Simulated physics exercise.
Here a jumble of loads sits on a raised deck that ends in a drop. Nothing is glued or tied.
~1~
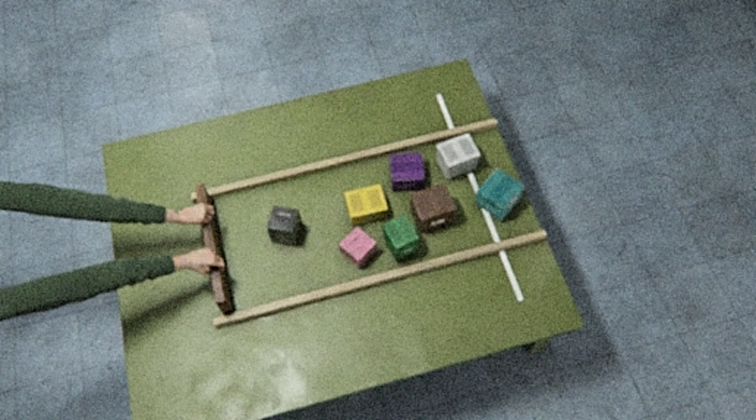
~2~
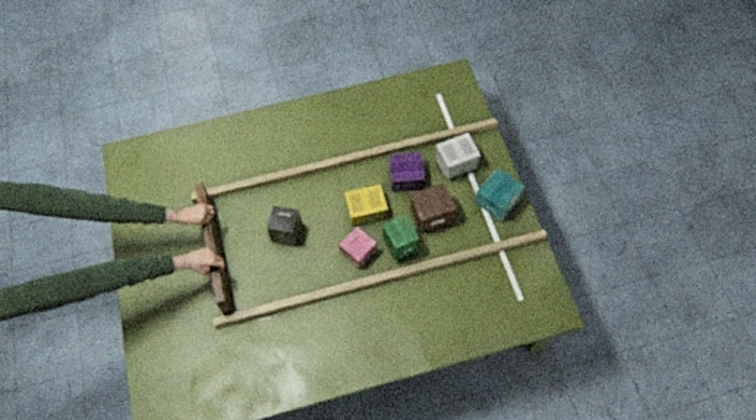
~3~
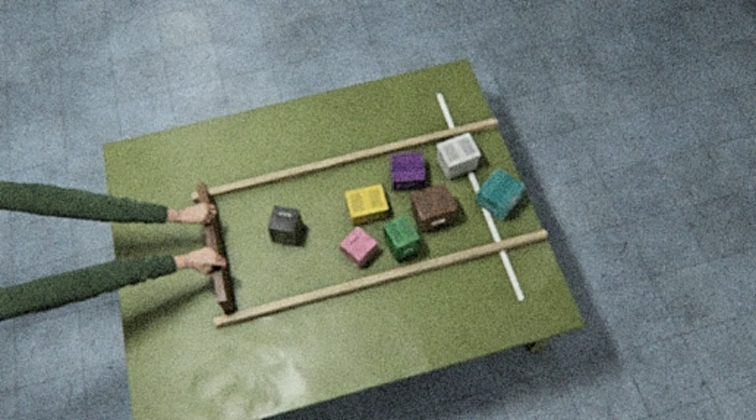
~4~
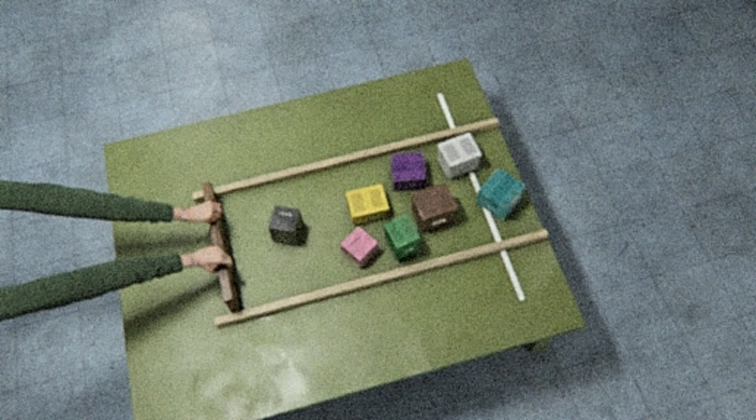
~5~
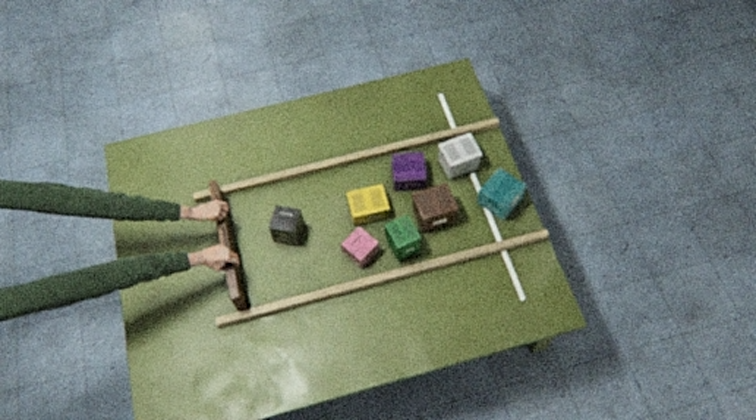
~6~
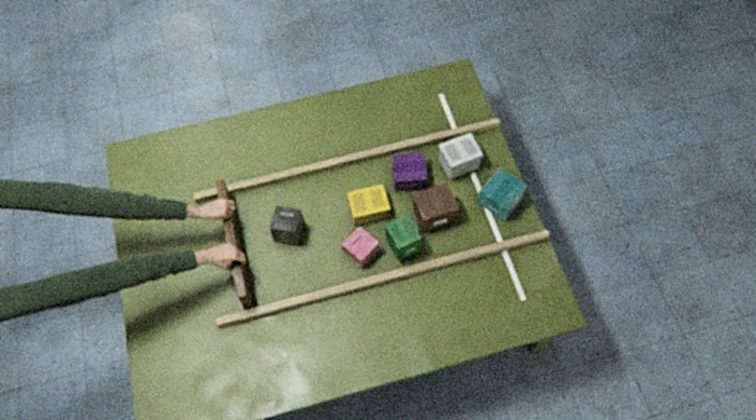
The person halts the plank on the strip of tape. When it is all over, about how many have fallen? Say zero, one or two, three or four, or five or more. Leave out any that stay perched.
The edge claims three or four.
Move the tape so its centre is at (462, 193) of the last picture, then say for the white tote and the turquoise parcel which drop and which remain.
Lab note: White tote ends up below; turquoise parcel ends up below.
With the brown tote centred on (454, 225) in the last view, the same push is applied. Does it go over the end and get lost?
It goes off the edge.
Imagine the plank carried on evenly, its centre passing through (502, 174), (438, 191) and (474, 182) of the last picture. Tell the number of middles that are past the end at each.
Counts per position: 5 / 2 / 3.
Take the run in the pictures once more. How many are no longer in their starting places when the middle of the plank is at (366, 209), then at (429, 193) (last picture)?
Answer - first 7, then 8.
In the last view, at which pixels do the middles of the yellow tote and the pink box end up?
Same order as the question: First (517, 164), second (507, 218).
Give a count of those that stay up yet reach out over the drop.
So the number is 3.
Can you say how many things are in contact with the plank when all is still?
All in all, 2.
Early on, none off yet; turquoise parcel at rest near (502, 194); white tote at rest near (460, 157); brown tote at rest near (435, 209).
A while later, none off yet; turquoise parcel at rest near (503, 194); white tote travelled about its own width near (490, 143); brown tote travelled about its own width near (471, 207).
Finally, the number that fall off is three or four; lost, brown tote, white tote and turquoise parcel.
